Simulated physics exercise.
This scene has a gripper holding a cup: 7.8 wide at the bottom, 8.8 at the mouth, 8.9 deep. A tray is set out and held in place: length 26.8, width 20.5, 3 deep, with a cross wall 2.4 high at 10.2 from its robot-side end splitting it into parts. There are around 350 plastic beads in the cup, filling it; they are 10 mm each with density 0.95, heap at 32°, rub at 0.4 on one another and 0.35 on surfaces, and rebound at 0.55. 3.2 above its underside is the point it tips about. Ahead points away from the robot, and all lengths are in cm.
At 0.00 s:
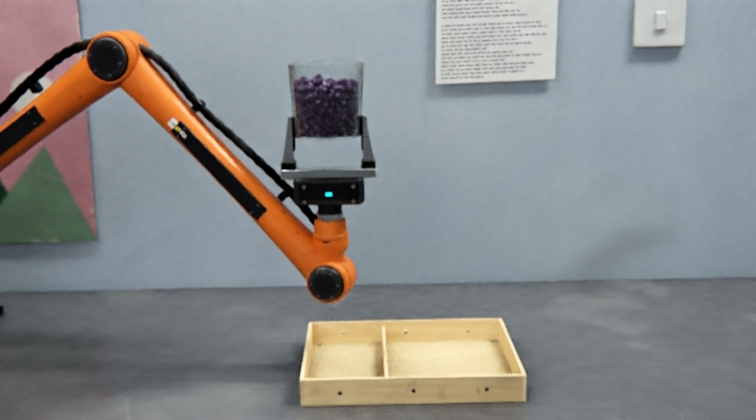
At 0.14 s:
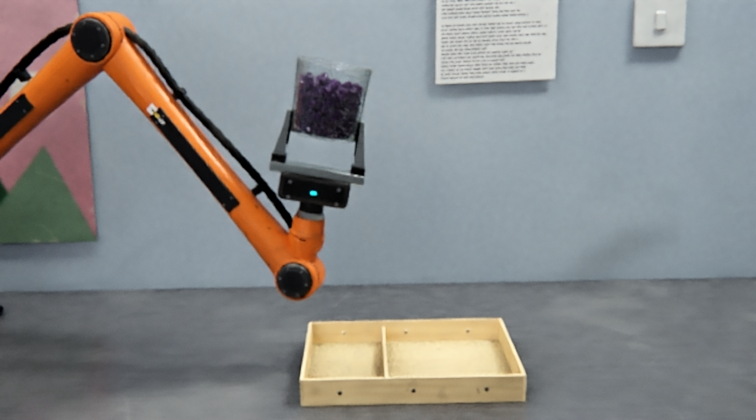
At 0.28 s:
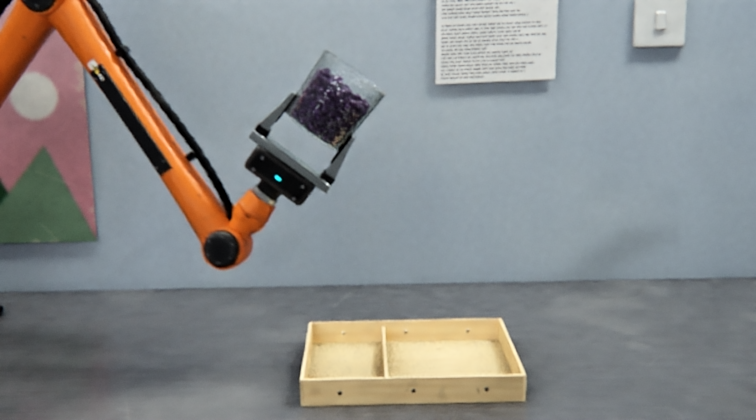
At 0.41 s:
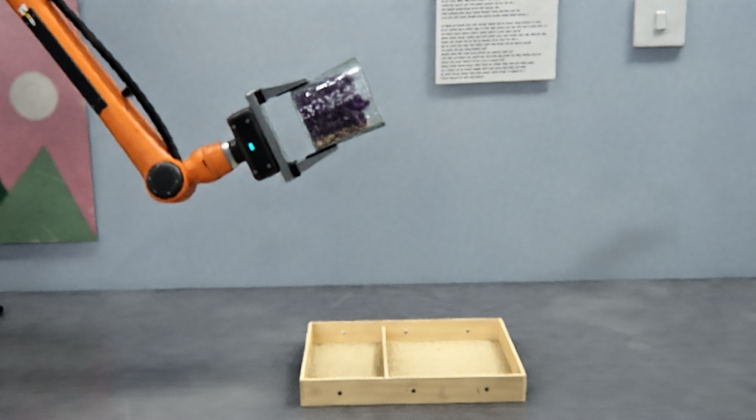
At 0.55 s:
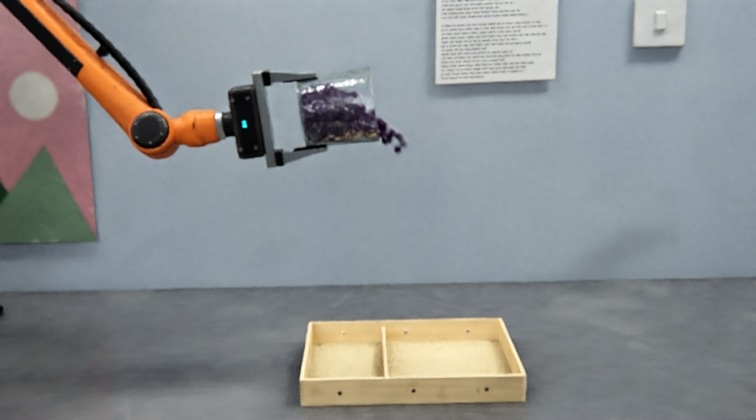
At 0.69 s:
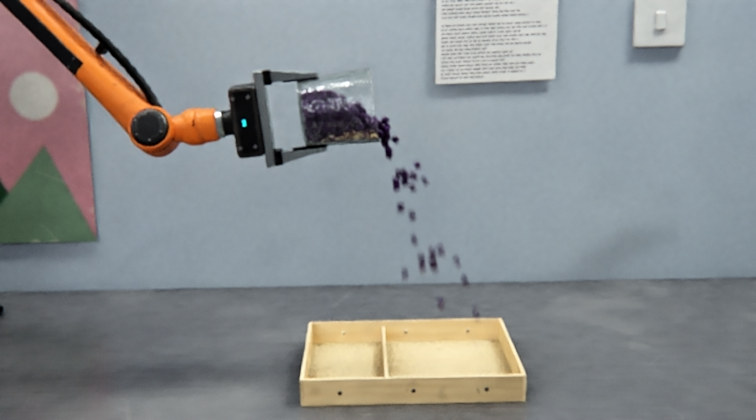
In a room with a blue-grey wall, an orange robot arm tipped a clear cup of purple beads over to the right, and beads poured from its rim above a divided wooden tray.
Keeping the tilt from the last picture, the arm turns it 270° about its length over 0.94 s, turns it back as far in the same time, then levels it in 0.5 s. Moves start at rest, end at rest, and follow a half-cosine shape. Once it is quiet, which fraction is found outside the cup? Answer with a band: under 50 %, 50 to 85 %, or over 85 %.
Between 50 and 85 %.
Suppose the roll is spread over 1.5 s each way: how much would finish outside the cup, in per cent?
You'd be looking at some 75 per cent.
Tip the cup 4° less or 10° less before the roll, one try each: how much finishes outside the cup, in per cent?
Roughly 60 and 35 per cent.
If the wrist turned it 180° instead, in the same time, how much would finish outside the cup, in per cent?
Then about 65 per cent.
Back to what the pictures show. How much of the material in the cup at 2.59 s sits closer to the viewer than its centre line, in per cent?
Something like 65 per cent, give or take.
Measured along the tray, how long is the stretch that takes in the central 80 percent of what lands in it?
Around 14 cm.
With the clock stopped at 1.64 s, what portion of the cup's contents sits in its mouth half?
About 40 %.
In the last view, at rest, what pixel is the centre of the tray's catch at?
Middle: Close to (464, 362).
After 1.64 s, tipped 84°, highest piece 37 above the table; 156 in the cup, 147 in the far-side part, 13 on the table or floor, 6 in the robot-side part, 31 in flight or on a rim.
After 2.59 s, tipped 84°, highest piece 35 above the table; 210 in the far-side part, 104 in the cup, 17 on the table or floor, 8 in the robot-side part, 14 in flight or on a rim.
After 3.27 s, upright, highest piece 37 above the table; 223 in the far-side part, 99 in the cup, 22 on the table or floor, 9 in the robot-side part.
After 3.97 s, upright, highest piece 37 above the table; 223 in the far-side part, 99 in the cup, 22 on the table or floor, 9 in the robot-side part.
In the end, 223 in the far-side part, 99 in the cup, 22 on the table or floor, 9 in the robot-side part. That is 72 % outside the cup.
